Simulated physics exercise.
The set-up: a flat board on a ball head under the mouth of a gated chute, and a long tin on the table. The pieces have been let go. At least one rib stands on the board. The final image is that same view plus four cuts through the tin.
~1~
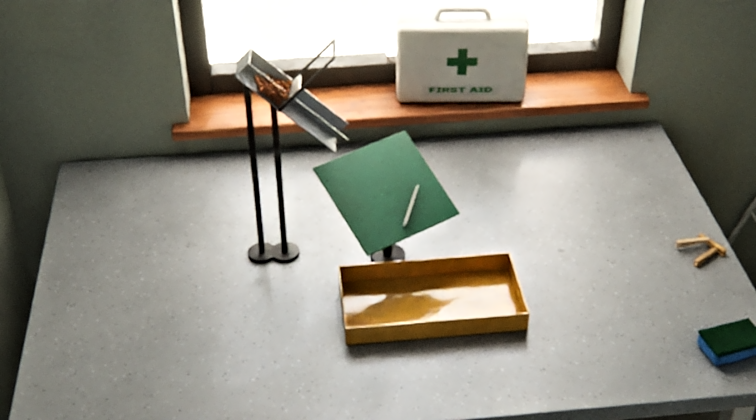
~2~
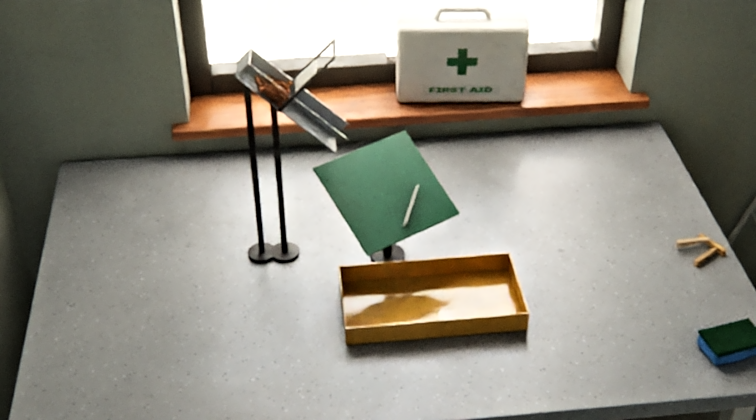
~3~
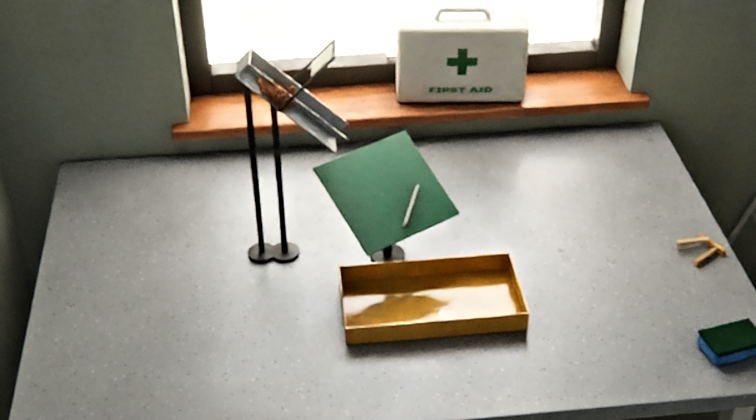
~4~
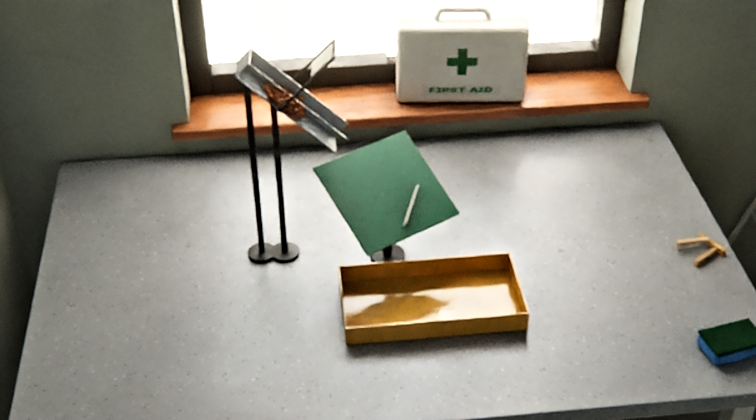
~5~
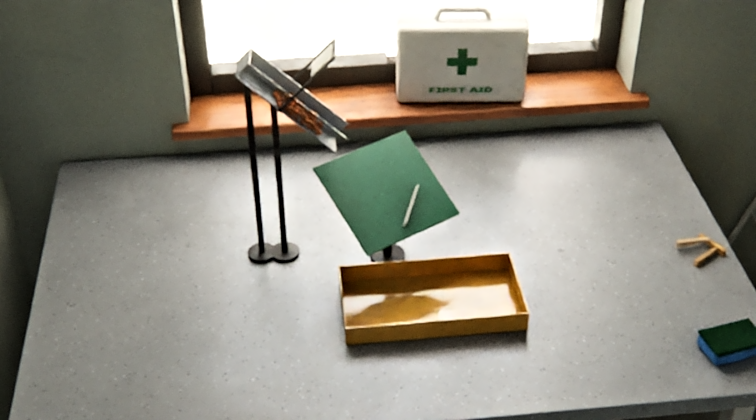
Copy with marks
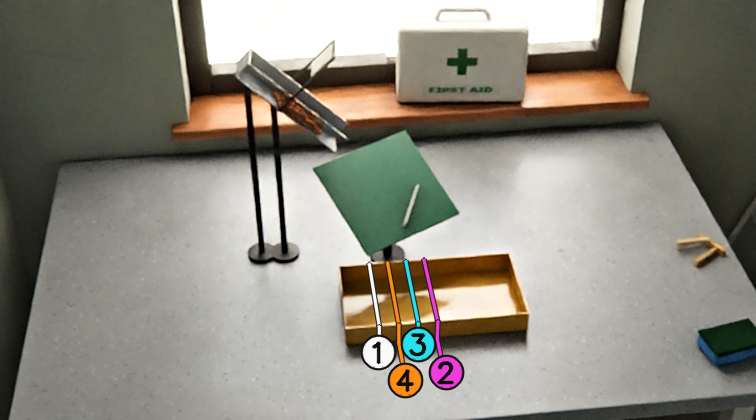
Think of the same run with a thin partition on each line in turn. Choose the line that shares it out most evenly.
3.
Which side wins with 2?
The left side.
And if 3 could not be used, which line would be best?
Here it is line 2.
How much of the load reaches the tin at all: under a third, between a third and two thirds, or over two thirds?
It is between a third and two thirds.
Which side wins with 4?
The right side.
On the marked copy, line 1 crosses the front rim at (379, 325); line 2 crosses the front rim at (437, 320); line 3 crosses the front rim at (418, 322); line 4 crosses the front rim at (398, 324).
Choosing 1, of what is caught, none at all on the left of the divider, the whole lot on the right.
Choosing 2, of what is caught, the bulk on the left of the divider, close to a quarter on the right.
Choosing 3, of what is caught, close to half on the left of the divider, close to half on the right.
Choosing 4, of what is caught, none at all on the left of the divider, the whole lot on the right.
